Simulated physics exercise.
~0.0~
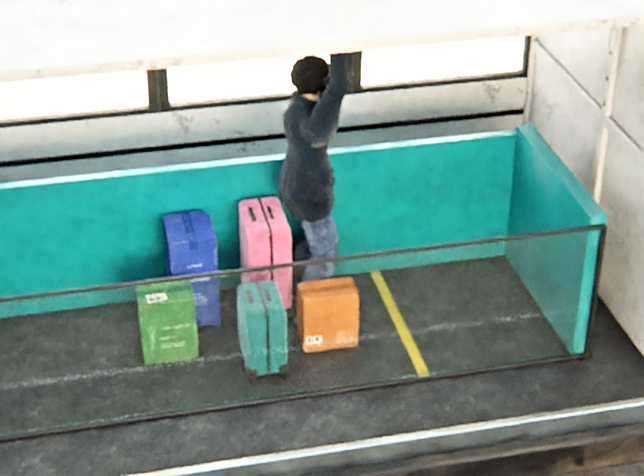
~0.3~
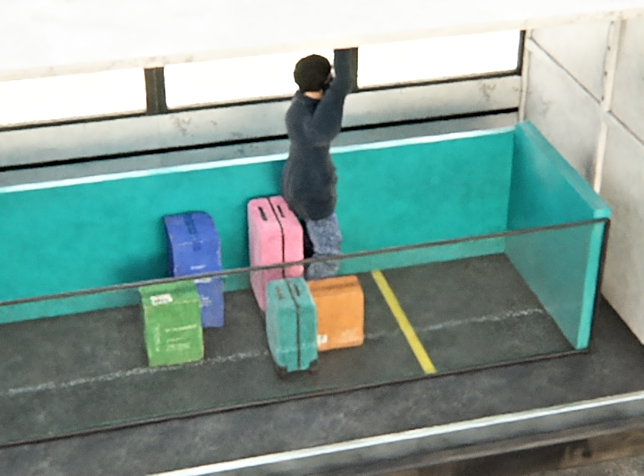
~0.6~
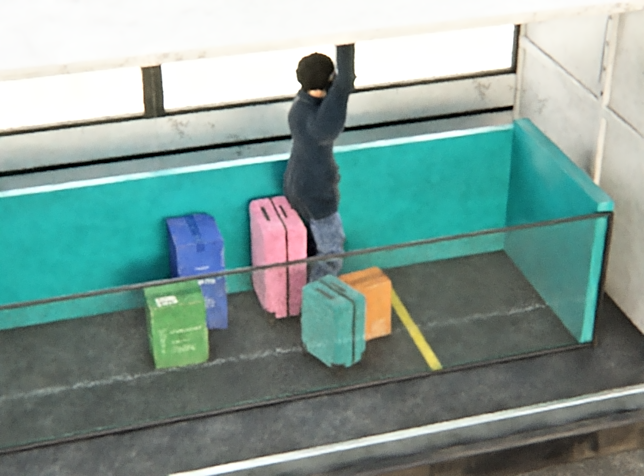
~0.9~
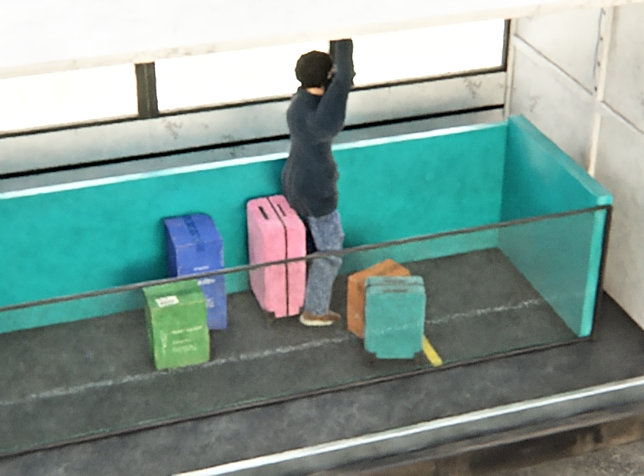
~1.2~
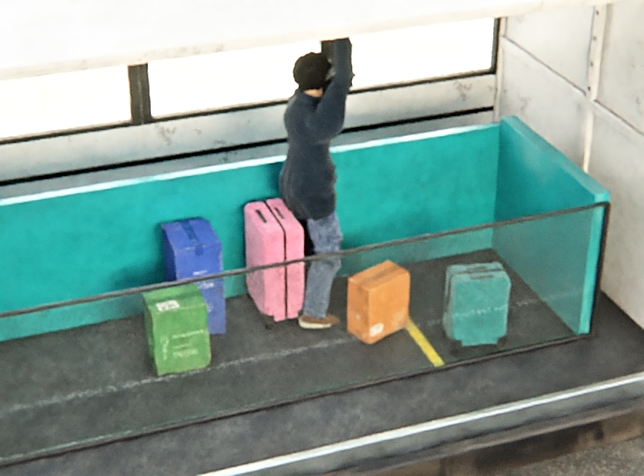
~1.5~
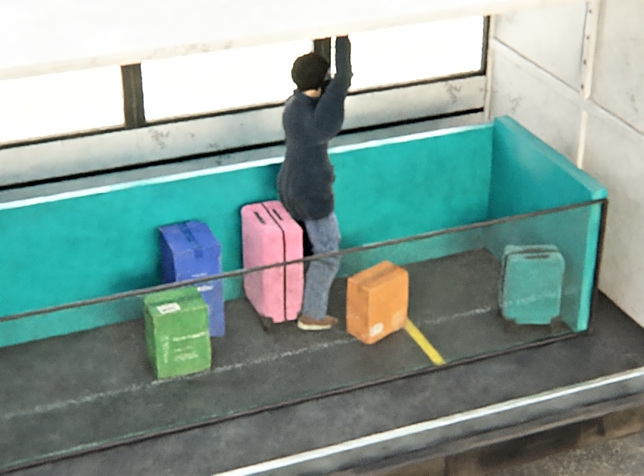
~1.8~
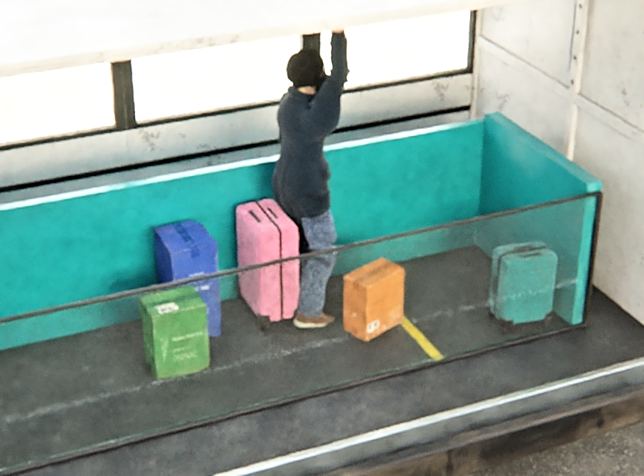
A person in a dark jacket stood holding on overhead among the luggage while a small teal case slid right, the orange box shifting a little too, and the case crossed the yellow line, nearly reached the end wall, then edged back slightly, still upright.
